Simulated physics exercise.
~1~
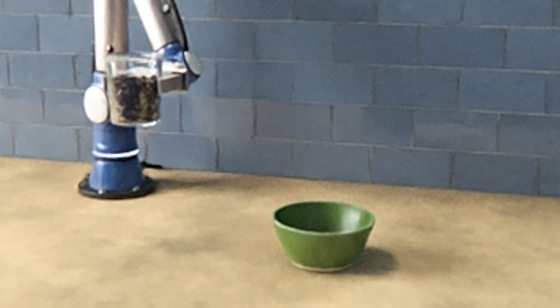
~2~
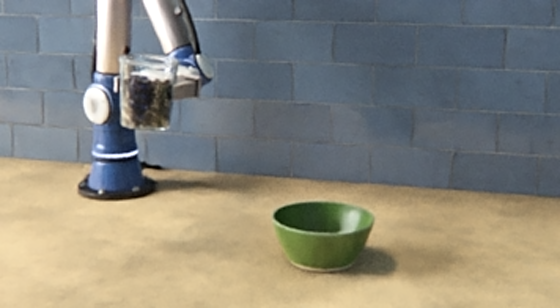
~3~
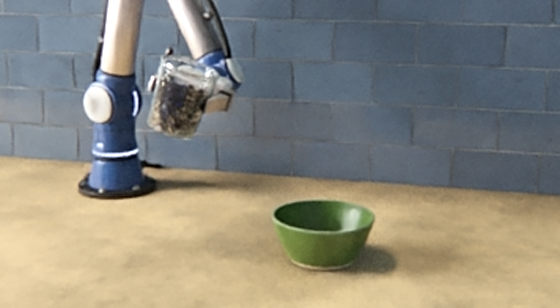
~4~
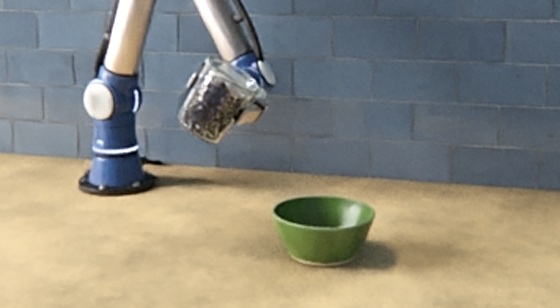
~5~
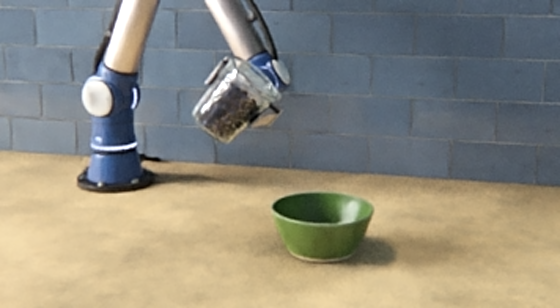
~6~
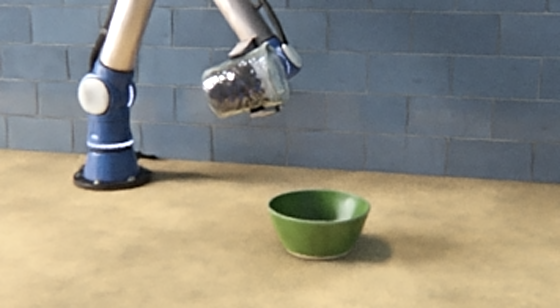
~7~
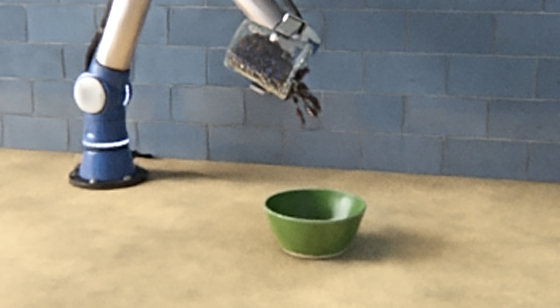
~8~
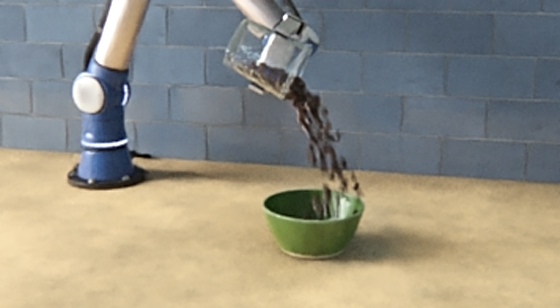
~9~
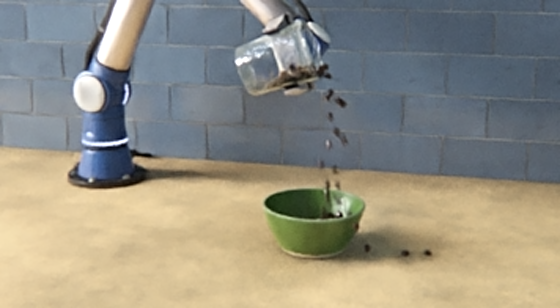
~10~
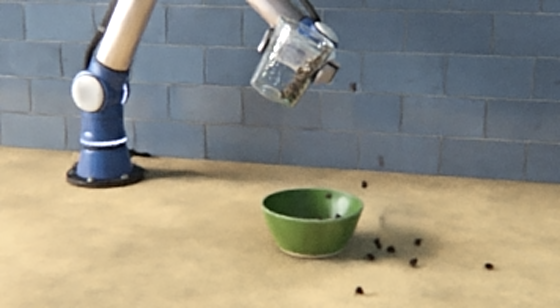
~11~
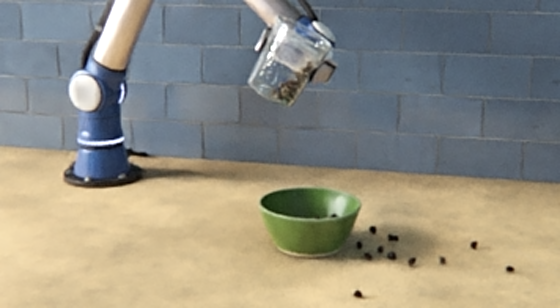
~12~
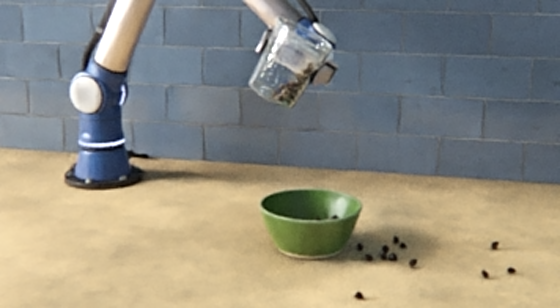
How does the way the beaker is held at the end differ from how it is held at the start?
At the start the robot arm holds the beaker upright, while at the end it holds it leaning at an angle.
On a sandy-coloured tabletop before a blue brick wall, seen from the front with a slight sway, a silver and blue robot arm at the left grips a clear beaker of dark beans. A green bowl sits to the right of the arm. The arm carries the beaker rightward, tilting it, then raises it and tips it well over. Beans stream down into the bowl, and some land on the table to its right. The arm then tilts the beaker partly back and holds still, with some beans left inside and others scattered beside the bowl.
